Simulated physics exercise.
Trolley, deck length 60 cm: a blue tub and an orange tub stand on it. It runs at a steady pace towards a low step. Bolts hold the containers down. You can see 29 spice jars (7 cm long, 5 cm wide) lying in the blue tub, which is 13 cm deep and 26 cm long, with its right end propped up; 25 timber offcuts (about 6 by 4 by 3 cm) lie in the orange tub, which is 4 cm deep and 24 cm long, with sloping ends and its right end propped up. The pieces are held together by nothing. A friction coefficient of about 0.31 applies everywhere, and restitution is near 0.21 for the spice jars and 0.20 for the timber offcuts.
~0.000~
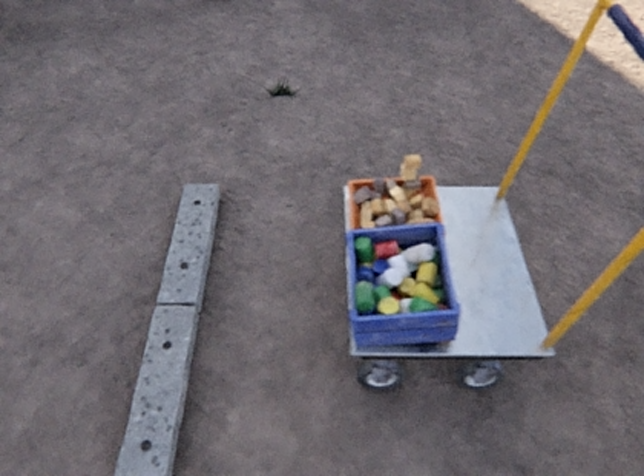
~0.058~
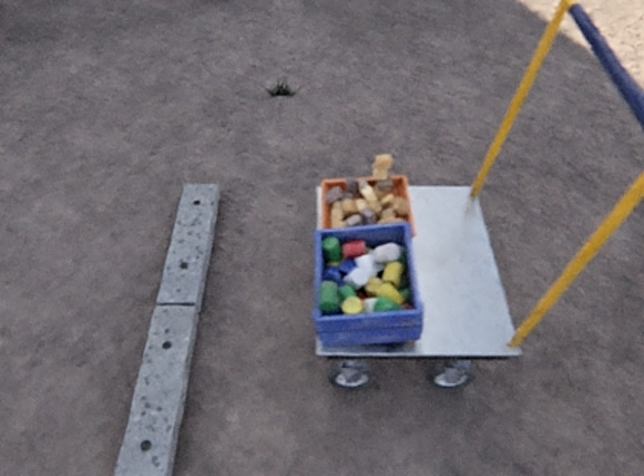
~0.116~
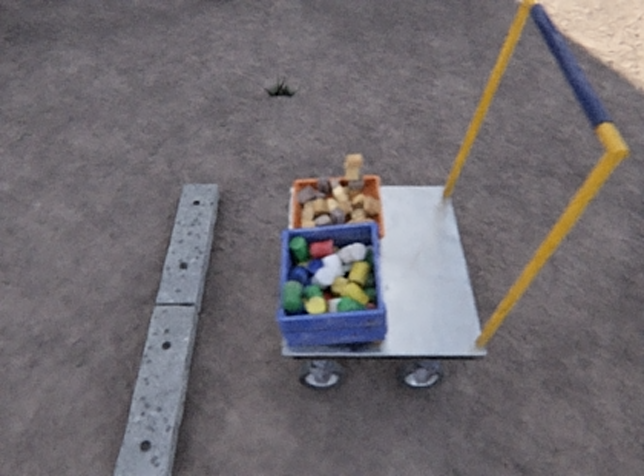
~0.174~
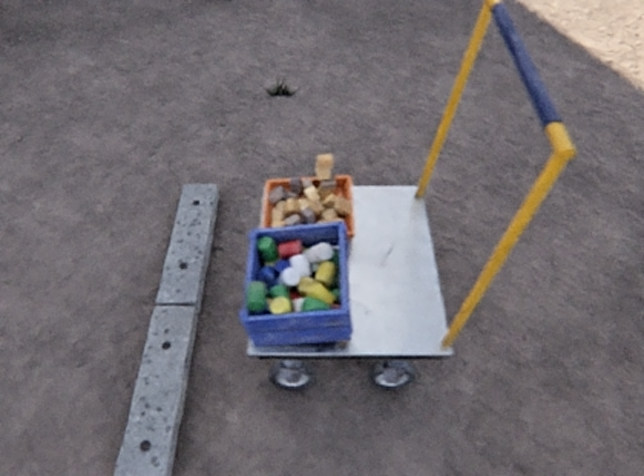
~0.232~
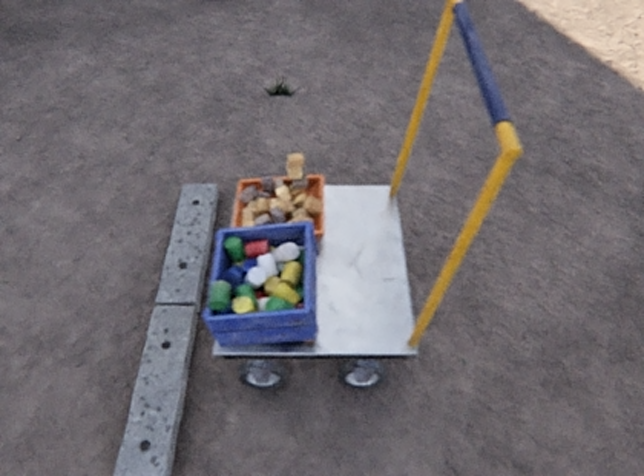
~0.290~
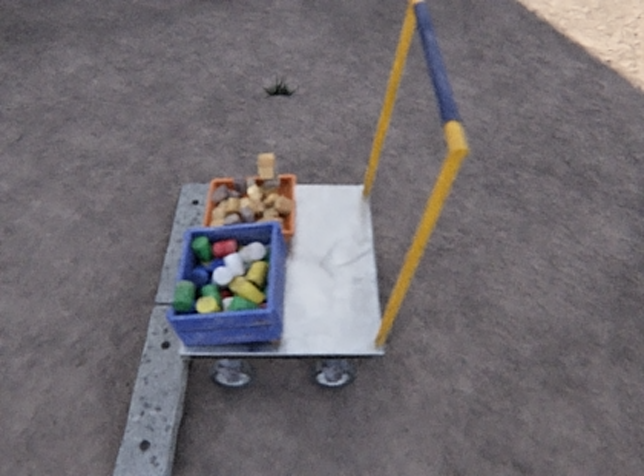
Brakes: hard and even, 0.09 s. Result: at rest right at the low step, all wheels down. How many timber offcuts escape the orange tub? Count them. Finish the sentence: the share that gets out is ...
The share that gets out is greater than one sixth.
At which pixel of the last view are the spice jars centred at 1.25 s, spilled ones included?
Roughly at (194, 288).
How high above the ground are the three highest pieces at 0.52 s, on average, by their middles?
Mean height: Some 50 cm.
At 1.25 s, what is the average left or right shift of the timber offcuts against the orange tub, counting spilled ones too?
Roughly 20 cm to the left of where they started, on average.
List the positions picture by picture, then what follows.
In the first frame (each is followed by its nearest rim corner in this view, unless another is named), orange tub (by its farthest rim corner), (351, 182); blue tub, (454, 312); 59 cm short of the stop; none out.
The second frame shows orange tub, (324, 181); blue tub, (417, 311); 49 cm short of the stop.
The third frame shows orange tub, (296, 181); blue tub, (379, 311); 39 cm short of the stop.
The fourth frame shows orange tub, (269, 181); blue tub, (342, 311); 29 cm short of the stop.
The fifth frame shows orange tub, (241, 181); blue tub, (304, 311); 19 cm short of the stop.
The sixth frame shows orange tub, (213, 180); blue tub, (267, 311); 9 cm short of the stop; none out.
After 0.30 s, it begins to slow.
After 0.40 s, blue tub 29 in, 0 out and orange tub 25 in, 0 out.
After 0.52 s, blue tub 28 in, 1 out and orange tub 21 in, 4 out.
After 0.75 s, blue tub 28 in, 1 out and orange tub 18 in, 7 out.
Final count (at 1.25 s), blue tub 28 in, 1 out and orange tub 18 in, 7 out. Asked share, 7 of 25, 28 per cent.
